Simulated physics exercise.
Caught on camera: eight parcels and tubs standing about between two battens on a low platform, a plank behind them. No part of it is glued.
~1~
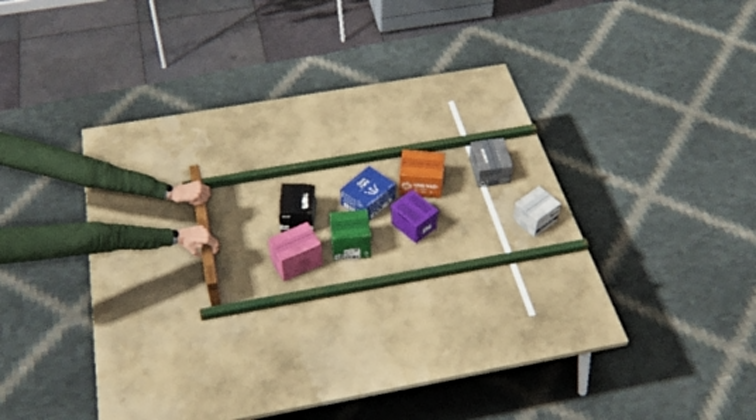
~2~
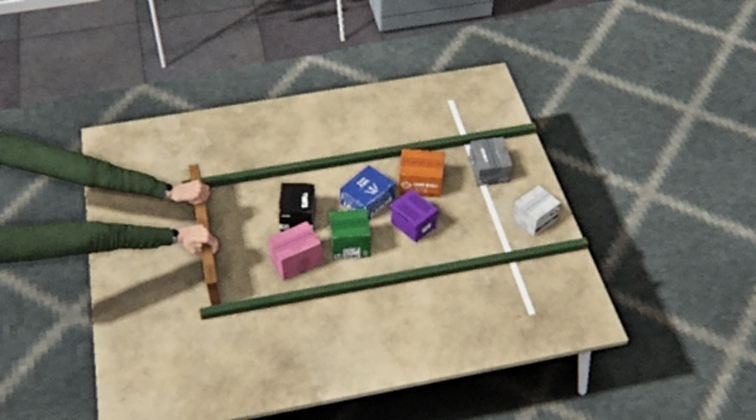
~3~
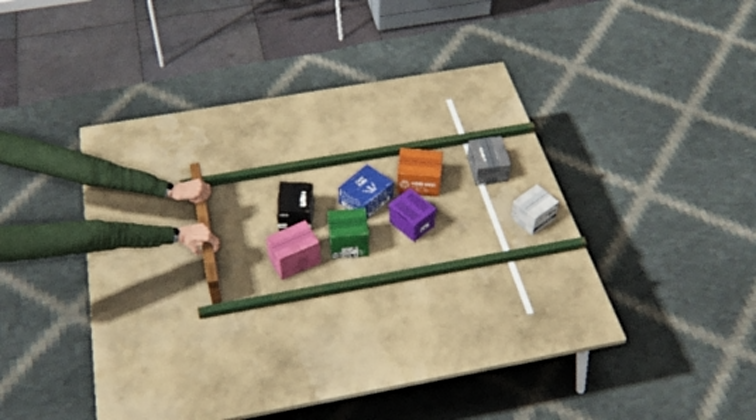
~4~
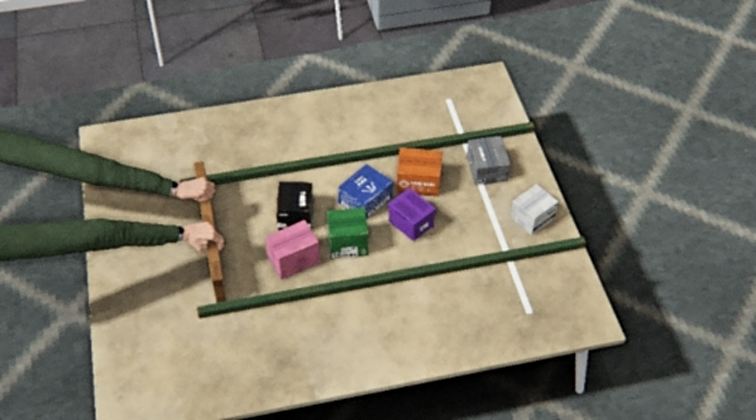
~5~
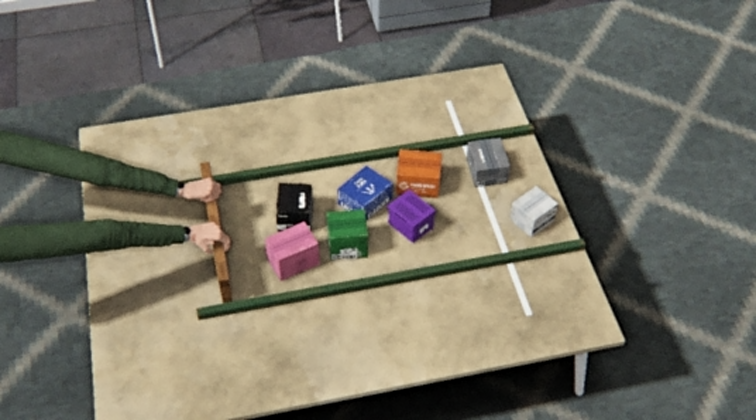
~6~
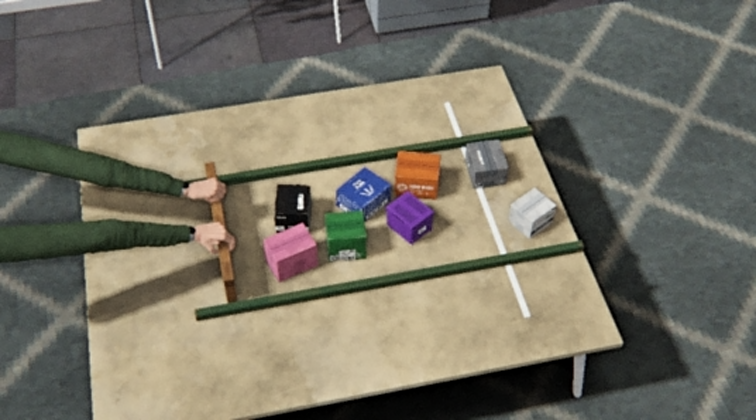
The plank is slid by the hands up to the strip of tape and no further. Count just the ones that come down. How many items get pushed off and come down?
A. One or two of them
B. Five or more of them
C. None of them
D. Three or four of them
Answer: D.
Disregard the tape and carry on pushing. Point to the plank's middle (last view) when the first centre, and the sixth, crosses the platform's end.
At (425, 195) for the first, at (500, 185) for the sixth.
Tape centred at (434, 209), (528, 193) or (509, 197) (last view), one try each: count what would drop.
In order, the counts are 1, 6 and 6.
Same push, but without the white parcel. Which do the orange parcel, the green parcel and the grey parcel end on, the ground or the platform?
The orange parcel is gone. The green parcel is still there. The grey parcel is gone.
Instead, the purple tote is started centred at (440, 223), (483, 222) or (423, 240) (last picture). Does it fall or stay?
Taking the places in order, it falls away, then falls away, then falls away.
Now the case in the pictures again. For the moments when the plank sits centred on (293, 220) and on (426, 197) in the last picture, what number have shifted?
So far 3, and 8 at the second.
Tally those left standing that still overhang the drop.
2, I think.
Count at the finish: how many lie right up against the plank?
2 of them.
Soon after, none off yet; white parcel at rest near (532, 213); grey parcel at rest near (486, 164); orange parcel at rest near (418, 175).
Then, none off yet; white parcel at rest near (532, 213); grey parcel moved a little near (495, 161); orange parcel moved about its own width near (456, 165).
Further on, none off yet; white parcel moved a little near (548, 216); grey parcel tipped a little near (547, 140); orange parcel moved well along near (512, 148).
At rest, the number that fall off is three or four; fallen, purple tote, orange parcel, grey parcel and white parcel.
